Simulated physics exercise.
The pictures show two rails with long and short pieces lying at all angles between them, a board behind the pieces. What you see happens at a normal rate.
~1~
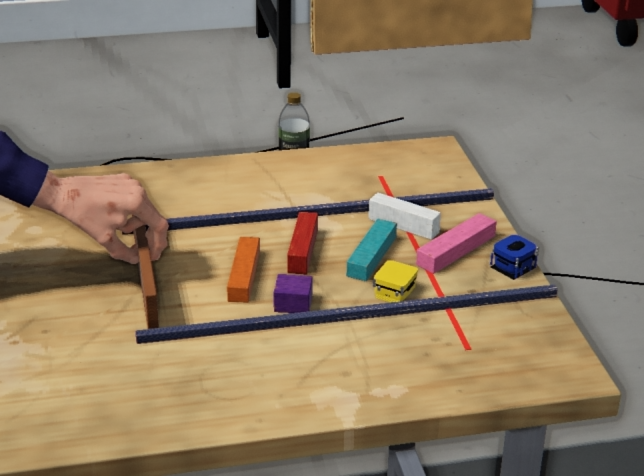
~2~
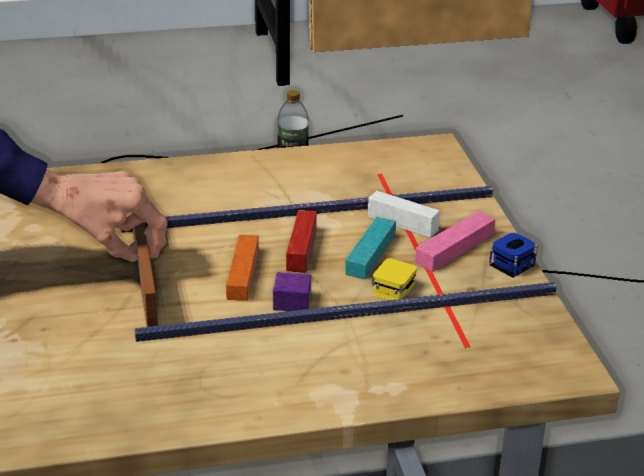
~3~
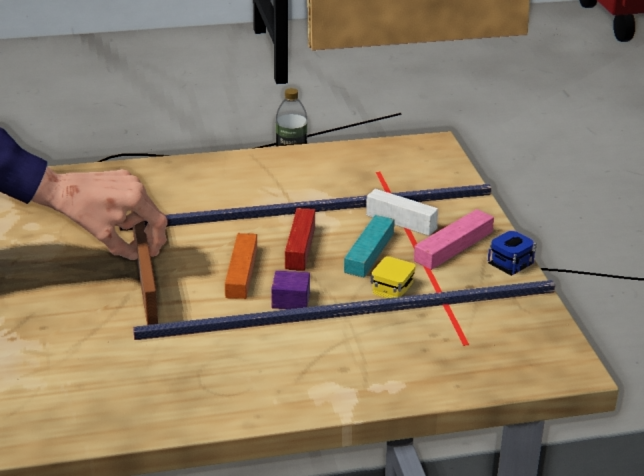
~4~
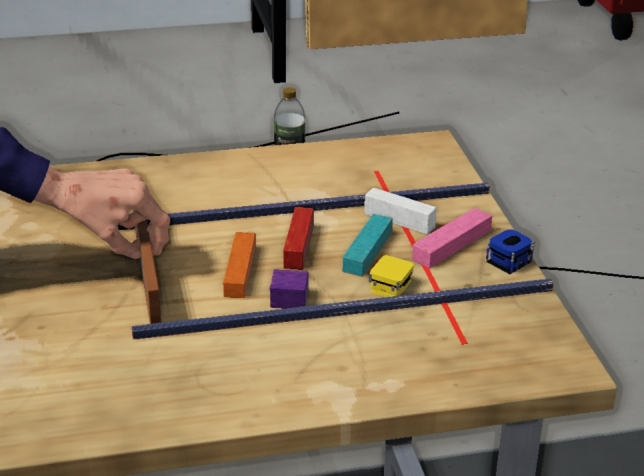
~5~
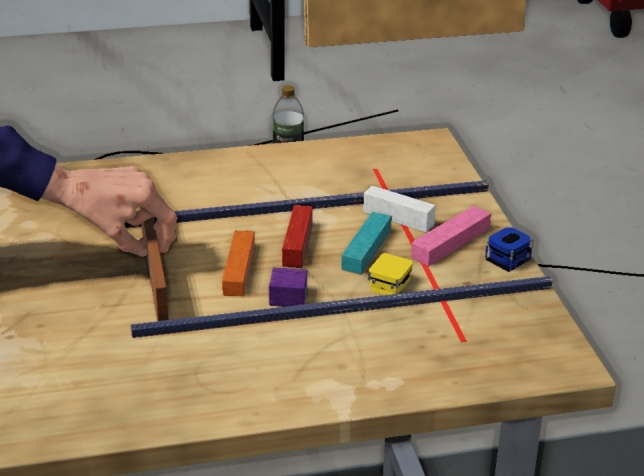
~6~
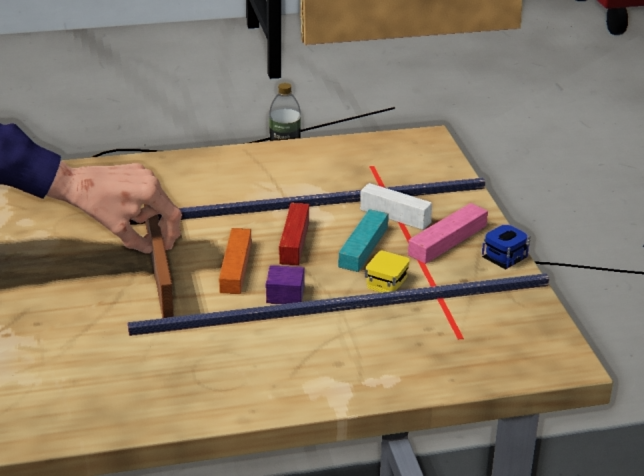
A hand held a small brown board upright between two dark rails, then slid it slightly to the right toward the scattered colored pieces, which stayed in place on the wooden table.
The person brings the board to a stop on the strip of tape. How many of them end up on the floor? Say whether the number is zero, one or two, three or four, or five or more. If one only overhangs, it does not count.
Most likely, none whatsoever will tumble down.
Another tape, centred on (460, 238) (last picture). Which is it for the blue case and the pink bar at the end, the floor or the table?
Result - blue case is gone, pink bar is gone.
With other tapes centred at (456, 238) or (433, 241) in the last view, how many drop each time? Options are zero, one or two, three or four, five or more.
One after the other: Just one or two, then 1 or 2.
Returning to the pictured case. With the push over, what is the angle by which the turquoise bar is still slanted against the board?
Near 0 degrees.
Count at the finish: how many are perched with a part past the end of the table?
You'd get 2.
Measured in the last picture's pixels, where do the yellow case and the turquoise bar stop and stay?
About (481, 270), and the other about (461, 232).
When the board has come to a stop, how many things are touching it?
Total: 2.
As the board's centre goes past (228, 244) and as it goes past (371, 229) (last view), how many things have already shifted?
So 1, and at the other place 7.
Soon after, none off yet; blue case at rest near (506, 246); pink bar at rest near (449, 233); white bar at rest near (396, 206).
At rest, the number that fall off is zero.
